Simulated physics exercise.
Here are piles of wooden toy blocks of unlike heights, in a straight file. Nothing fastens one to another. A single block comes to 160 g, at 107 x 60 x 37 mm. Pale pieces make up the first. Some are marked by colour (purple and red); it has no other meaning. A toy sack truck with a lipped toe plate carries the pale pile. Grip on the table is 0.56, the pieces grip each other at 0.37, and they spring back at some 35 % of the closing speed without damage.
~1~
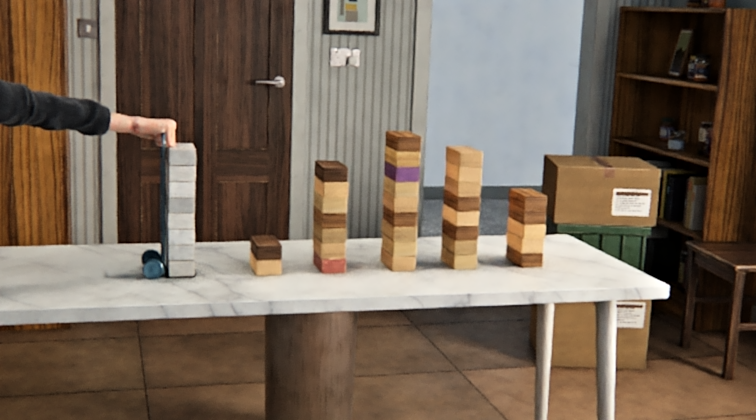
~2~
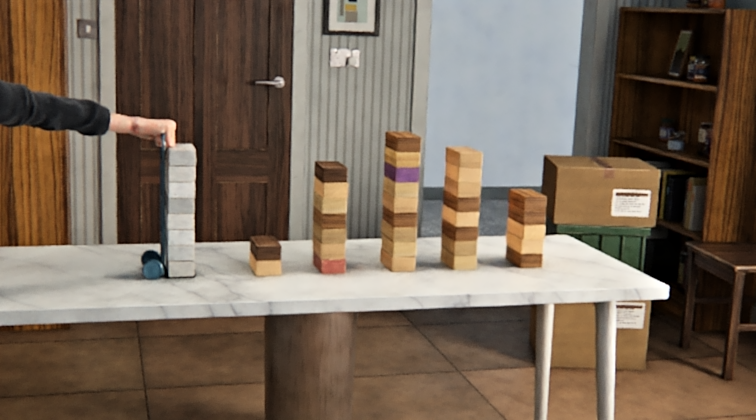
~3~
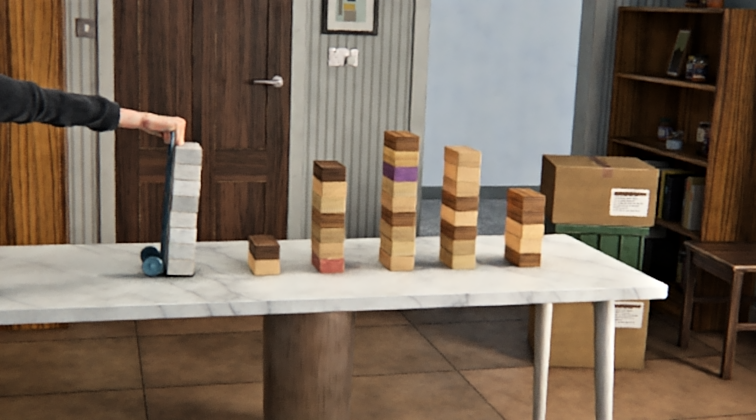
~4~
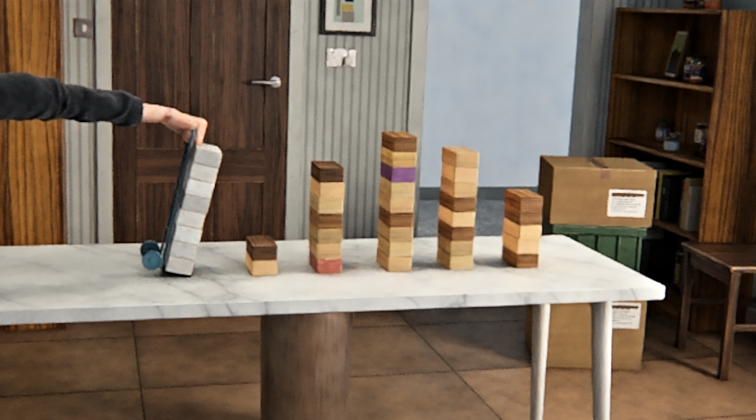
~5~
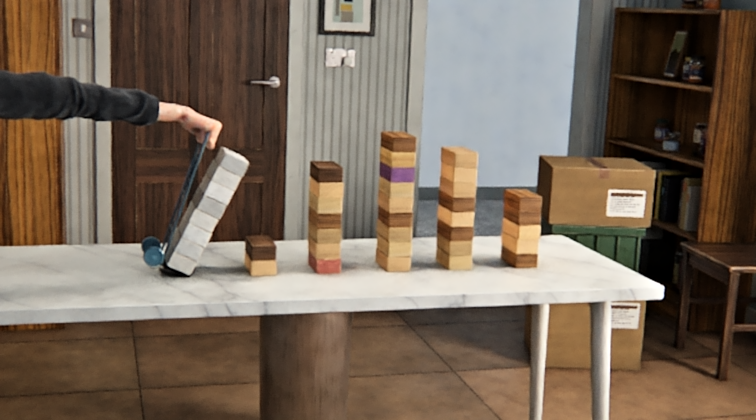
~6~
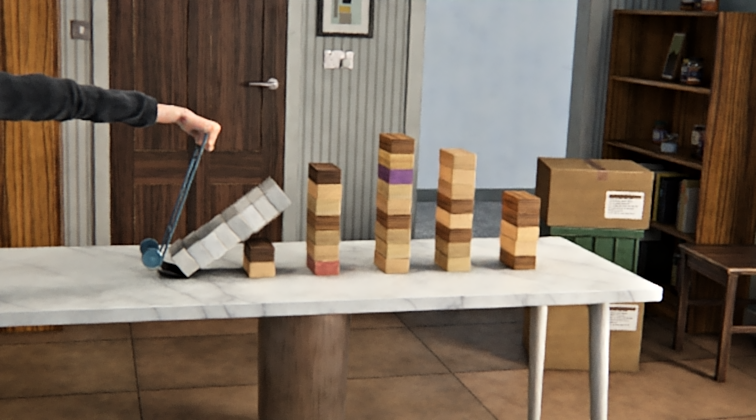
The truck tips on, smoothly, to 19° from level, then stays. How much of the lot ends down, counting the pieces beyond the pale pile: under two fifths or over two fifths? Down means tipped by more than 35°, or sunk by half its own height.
It comes to less than two fifths.
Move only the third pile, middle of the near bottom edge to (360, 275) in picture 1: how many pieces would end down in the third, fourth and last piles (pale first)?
In that case third 0, fourth 0, last 0.
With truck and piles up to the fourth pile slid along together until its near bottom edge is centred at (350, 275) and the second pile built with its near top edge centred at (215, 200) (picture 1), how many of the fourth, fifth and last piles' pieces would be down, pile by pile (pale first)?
Then fourth 9, fifth 7, last 4.
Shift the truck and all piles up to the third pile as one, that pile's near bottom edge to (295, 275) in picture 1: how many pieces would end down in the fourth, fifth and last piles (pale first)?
Then fourth 0, fifth 0, last 0.
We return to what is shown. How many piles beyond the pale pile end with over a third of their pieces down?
0 of them.
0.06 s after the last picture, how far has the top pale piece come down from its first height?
Some 18 cm lower.
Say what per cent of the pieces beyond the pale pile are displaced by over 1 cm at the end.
Shifted: 15 per cent.
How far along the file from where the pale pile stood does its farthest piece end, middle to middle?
About 32 cm.
Then, 0.06 s after the last picture, 8 of the pale pile down; none of the 31 other blocks down.
Then, 0.12 s after the last picture, 8 of the pale pile down; none of the 31 other blocks down, 5 disturbed.
Then, 0.58 s after the last picture, 8 of the pale pile down; none of the 31 other blocks down, 8 disturbed.
At rest, 8 of the pale pile down; none of the 31 other blocks down, 8 disturbed; red block unmoved; purple block unmoved. That is 0 per cent. As the last picture would show them, middles, red block near (323, 263), purple block near (395, 174).
